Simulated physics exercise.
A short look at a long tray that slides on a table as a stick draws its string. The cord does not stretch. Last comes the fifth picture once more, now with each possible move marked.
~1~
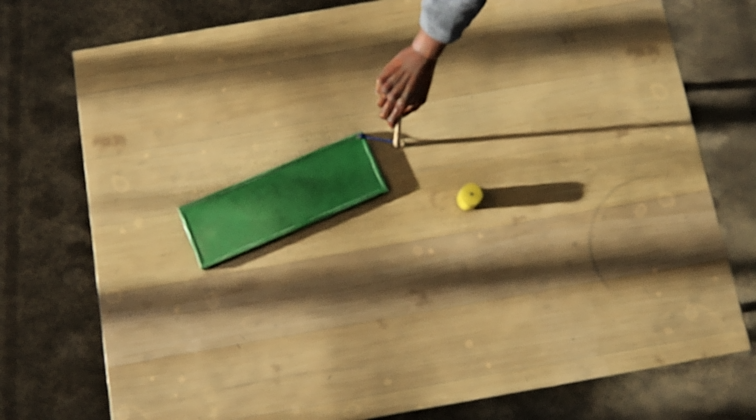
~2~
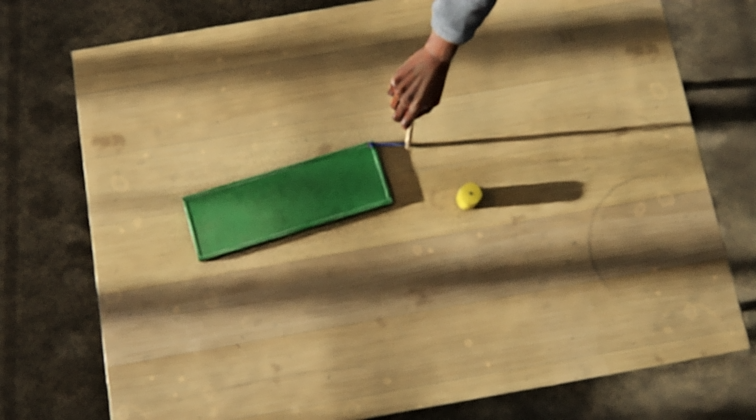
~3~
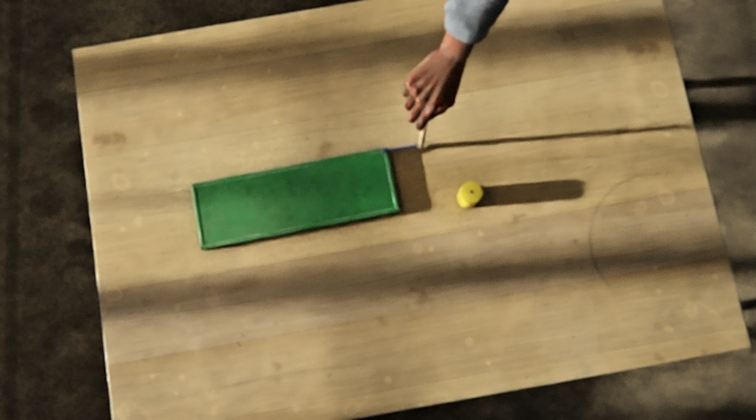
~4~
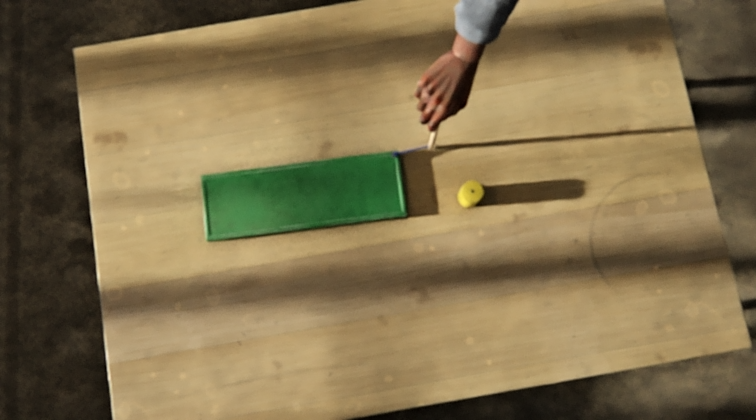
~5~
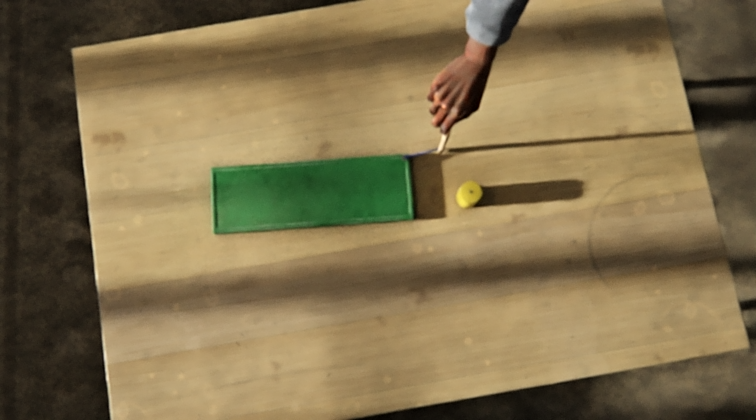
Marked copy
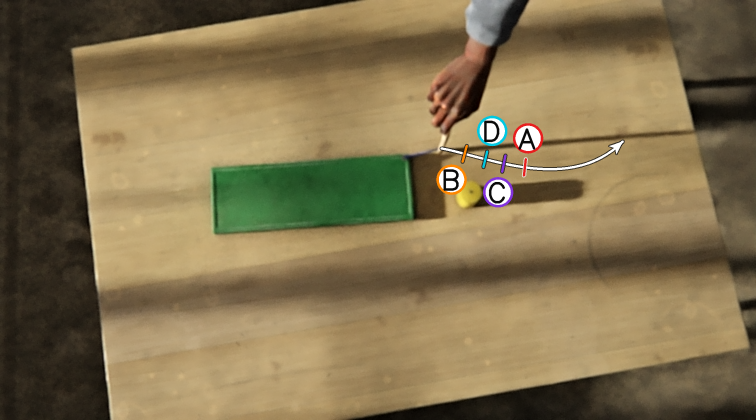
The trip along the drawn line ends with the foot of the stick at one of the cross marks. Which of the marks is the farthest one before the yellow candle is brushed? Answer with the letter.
All is well up to D.
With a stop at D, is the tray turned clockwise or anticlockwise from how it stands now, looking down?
Clockwise.
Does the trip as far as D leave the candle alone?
Yes.
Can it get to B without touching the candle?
Yes.
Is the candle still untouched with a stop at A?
For that mark, no.
On the copy, A at (525, 167); B at (465, 154); C at (504, 164); D at (485, 159); the route from (442, 148) via (539, 169) to (623, 142).
On D. First, foot of the stick (458, 153), middle of the tray (326, 190).
Then, foot of the stick (471, 156), middle of the tray (338, 187).
Finally, foot of the stick (485, 160), middle of the tray (351, 186); nothing has been touched.
By contrast, A is too far, the candle has been hit; B is safe but short; C is too far, the candle has been hit.
